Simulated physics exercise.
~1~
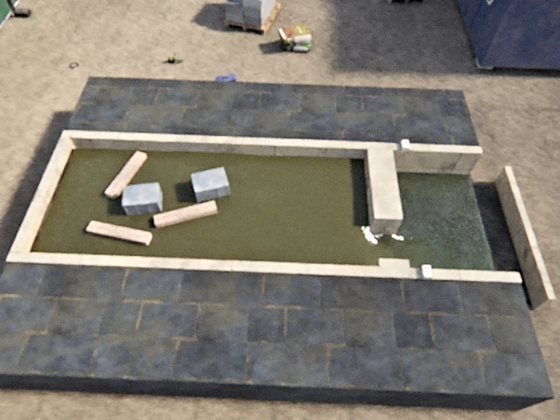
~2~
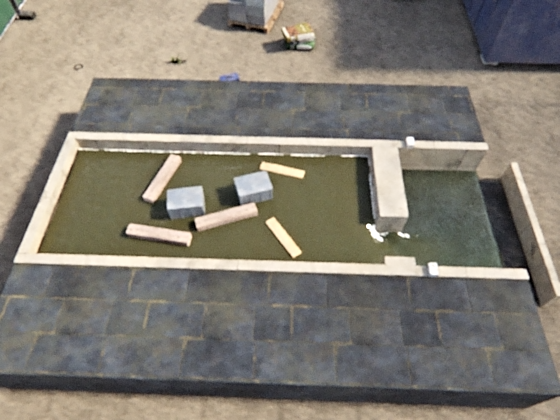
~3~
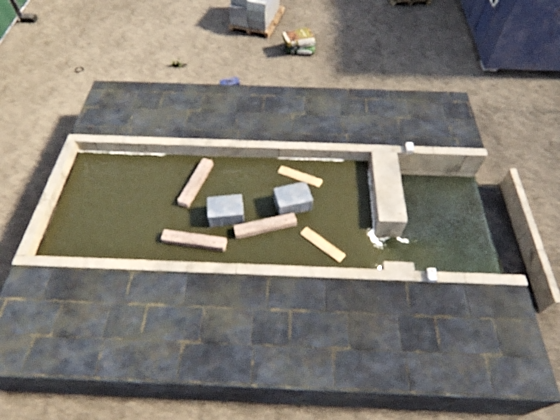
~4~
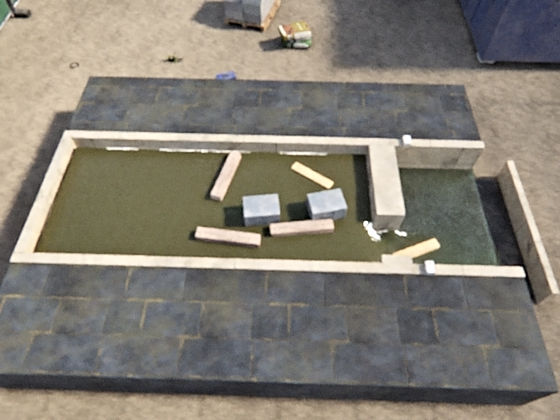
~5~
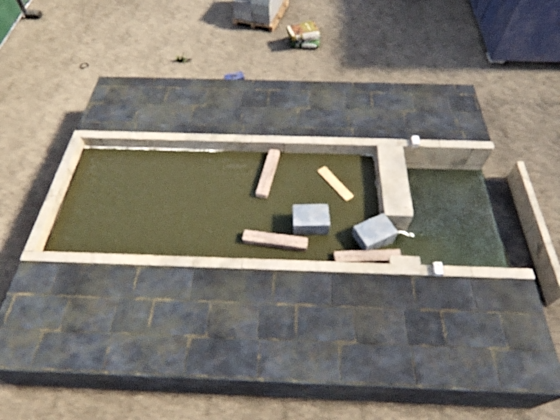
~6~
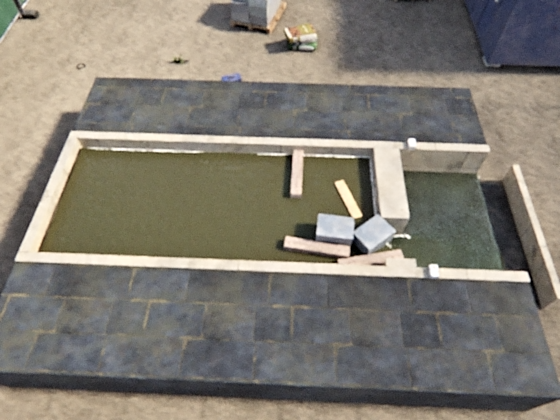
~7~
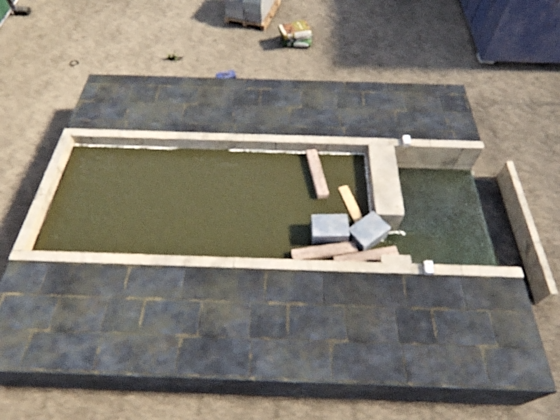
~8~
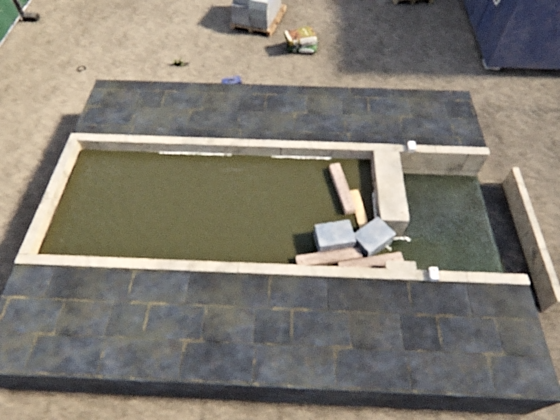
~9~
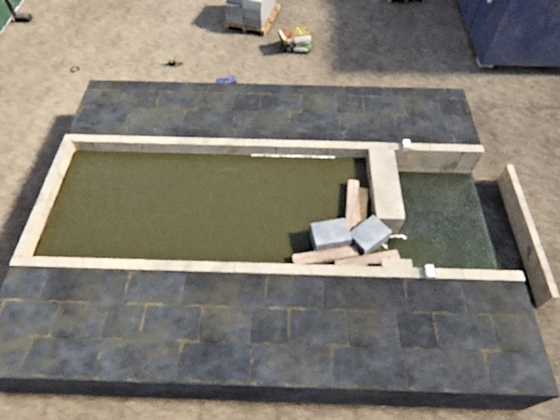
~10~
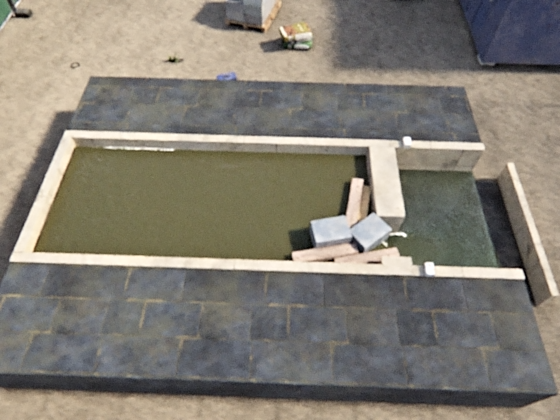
In a shallow walled channel of murky water, grey blocks and wooden planks drifted to the right; one small plank slipped through the gap by the lower wall, but the rest bunched up against the barrier and stayed jammed there.
